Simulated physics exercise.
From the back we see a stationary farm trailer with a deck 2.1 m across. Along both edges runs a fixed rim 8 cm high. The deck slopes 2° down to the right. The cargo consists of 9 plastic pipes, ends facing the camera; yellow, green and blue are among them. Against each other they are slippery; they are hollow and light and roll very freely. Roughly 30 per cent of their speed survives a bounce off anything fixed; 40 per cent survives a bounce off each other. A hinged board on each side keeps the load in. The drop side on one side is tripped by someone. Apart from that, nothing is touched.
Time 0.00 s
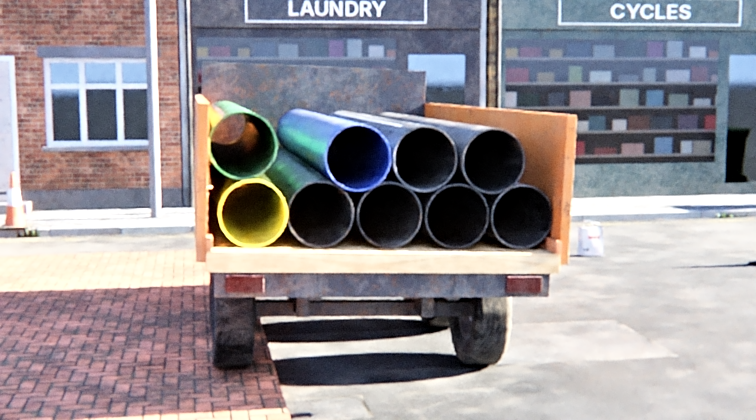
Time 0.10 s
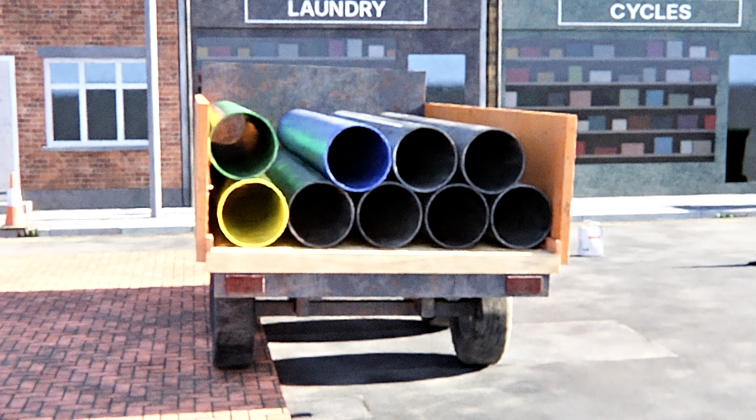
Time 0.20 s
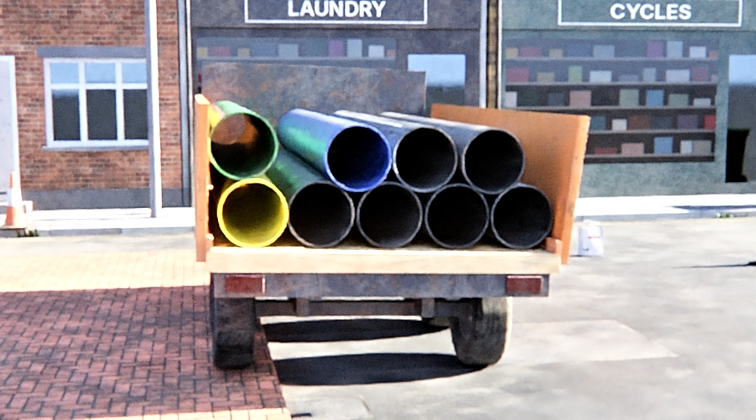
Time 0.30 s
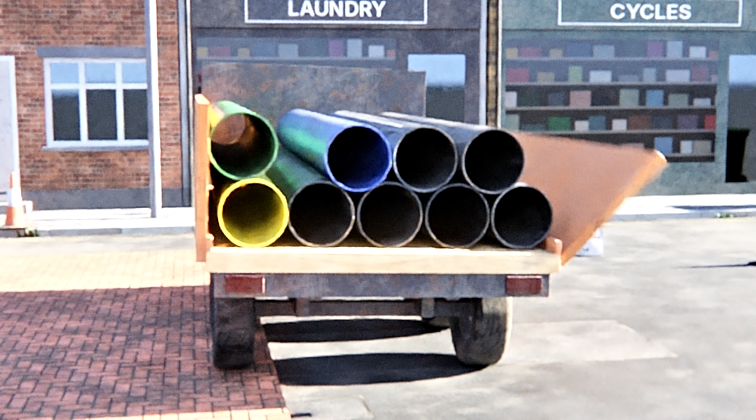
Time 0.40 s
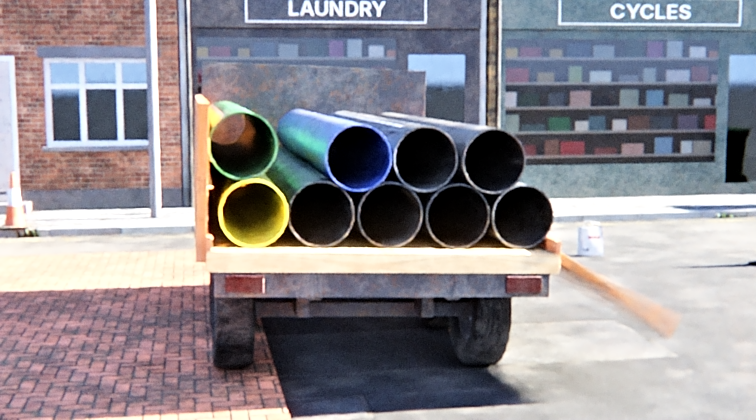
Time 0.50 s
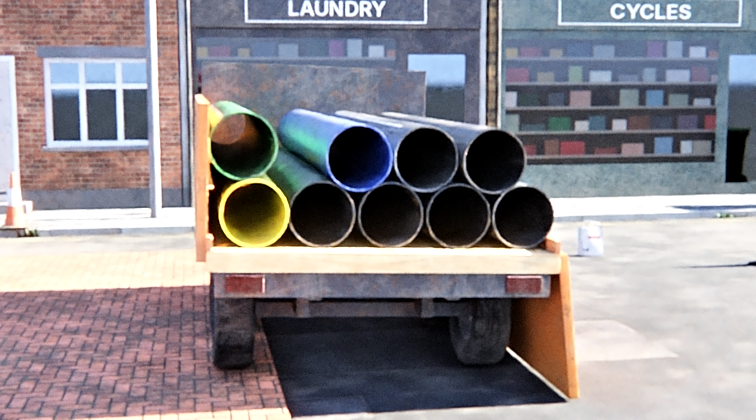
On a street, the right side board of a pipe-loaded trailer swings outward and down.
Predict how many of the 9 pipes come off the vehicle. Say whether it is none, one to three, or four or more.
The count comes to none.
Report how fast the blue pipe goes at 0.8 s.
Around 0.0 m/s.
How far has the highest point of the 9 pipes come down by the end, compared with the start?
The top drops by around 0 cm.
By 0.8 s, yellow is on the deck, 30 cm from the left edge; green is up on others, 20 cm from the left edge; blue is up on others, 90 cm from the left edge; 0 of 9 are off.
Finally (1.2 s), yellow is on the deck, 30 cm from the left edge; green is up on others, 20 cm from the left edge; blue is up on others, 90 cm from the left edge; 0 of 9 are off.
